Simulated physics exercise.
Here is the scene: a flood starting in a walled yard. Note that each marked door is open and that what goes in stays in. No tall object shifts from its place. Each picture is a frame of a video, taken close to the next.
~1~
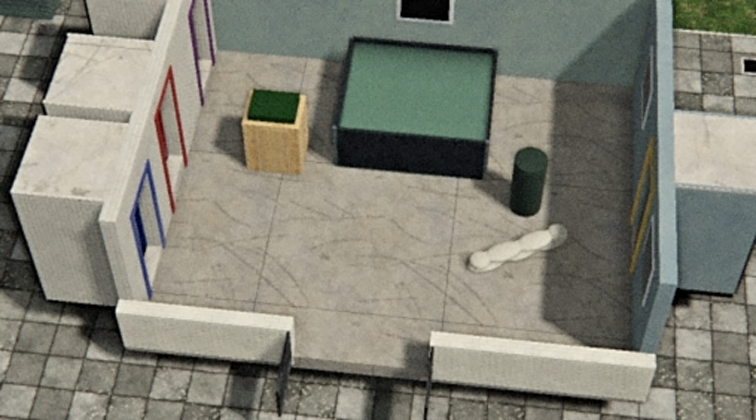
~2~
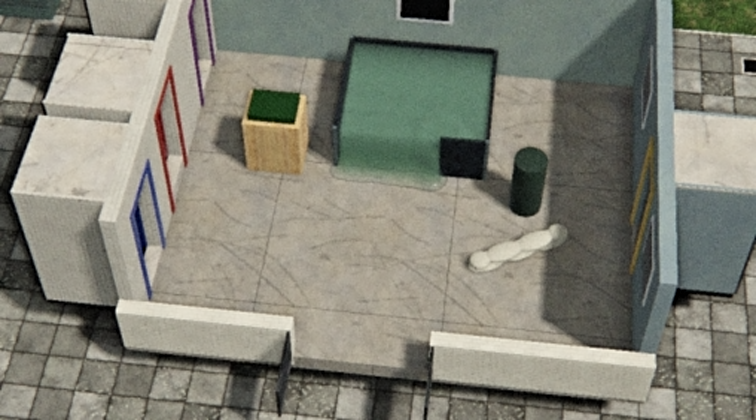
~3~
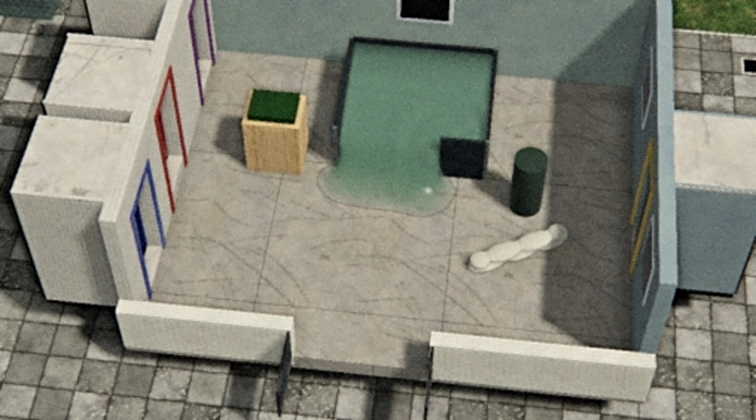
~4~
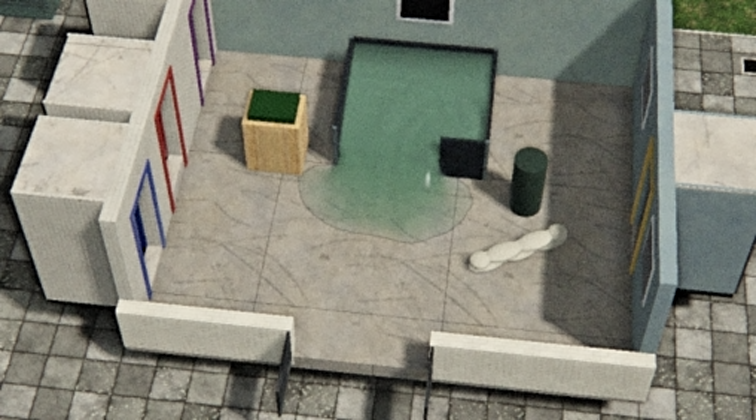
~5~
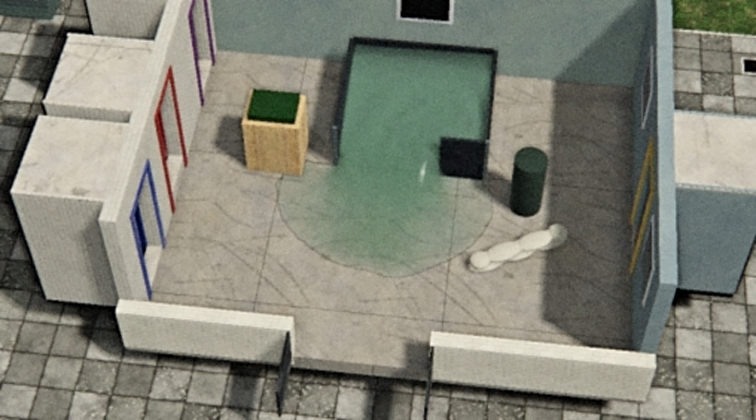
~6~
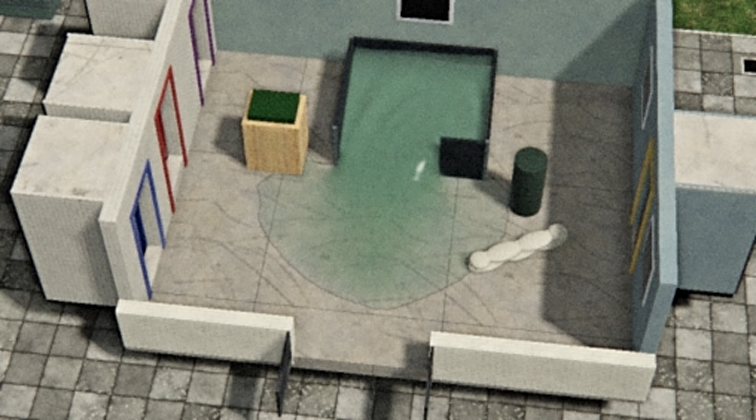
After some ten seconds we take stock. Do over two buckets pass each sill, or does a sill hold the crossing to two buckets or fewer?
My prediction: I expect the blue door to see over two buckets, I expect the red door to see two buckets at most, I expect the purple door to see two buckets at most, I expect the yellow door to see two buckets at most.
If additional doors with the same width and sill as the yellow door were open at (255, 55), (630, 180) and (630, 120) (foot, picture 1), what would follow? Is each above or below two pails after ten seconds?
First crosses the line, second stays short of it, third stays short of it.
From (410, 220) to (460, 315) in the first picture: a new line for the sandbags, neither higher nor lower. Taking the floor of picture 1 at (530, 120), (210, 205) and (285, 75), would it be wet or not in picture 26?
Going in the order you gave, that's left unsoaked, then waterlogged, then left unsoaked.
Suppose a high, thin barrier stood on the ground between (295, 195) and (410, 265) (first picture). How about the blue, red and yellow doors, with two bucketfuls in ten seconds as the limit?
The blue door falls short, the red door falls short and the yellow door tops the limit.
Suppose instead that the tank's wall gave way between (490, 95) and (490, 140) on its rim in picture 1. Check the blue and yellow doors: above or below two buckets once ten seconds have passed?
Here's my take: Blue surpasses the limit, and yellow surpasses the limit too.
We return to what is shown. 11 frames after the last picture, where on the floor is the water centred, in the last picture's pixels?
The centre of mass sits at about (380, 195).
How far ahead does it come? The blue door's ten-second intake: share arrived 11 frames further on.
Roughly 0 percent.
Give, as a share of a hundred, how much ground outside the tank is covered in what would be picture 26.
Some 55 in a hundred.
A moment on, water covers 40 % of the floor; the blue door not reached, the red door not reached, the purple door not reached, the yellow door not reached.
Next, water covers 50 % of the floor; the blue door wet at the sill, nothing in, the red door not reached, the purple door not reached, the yellow door not reached.
Then, water covers 55 % of the floor; the blue door far over two buckets in, the red door wet at the sill, nothing in, the purple door not reached, the yellow door wet at the sill, nothing in.
Later, water covers 85 % of the floor; the blue door far over two buckets in, the red door wet at the sill, nothing in, the purple door wet at the sill, nothing in, the yellow door wet at the sill, nothing in.
In the end, water covers 95 % of the floor; the blue door far over two buckets in, the red door wet at the sill, nothing in, the purple door wet at the sill, nothing in, the yellow door under two buckets in.
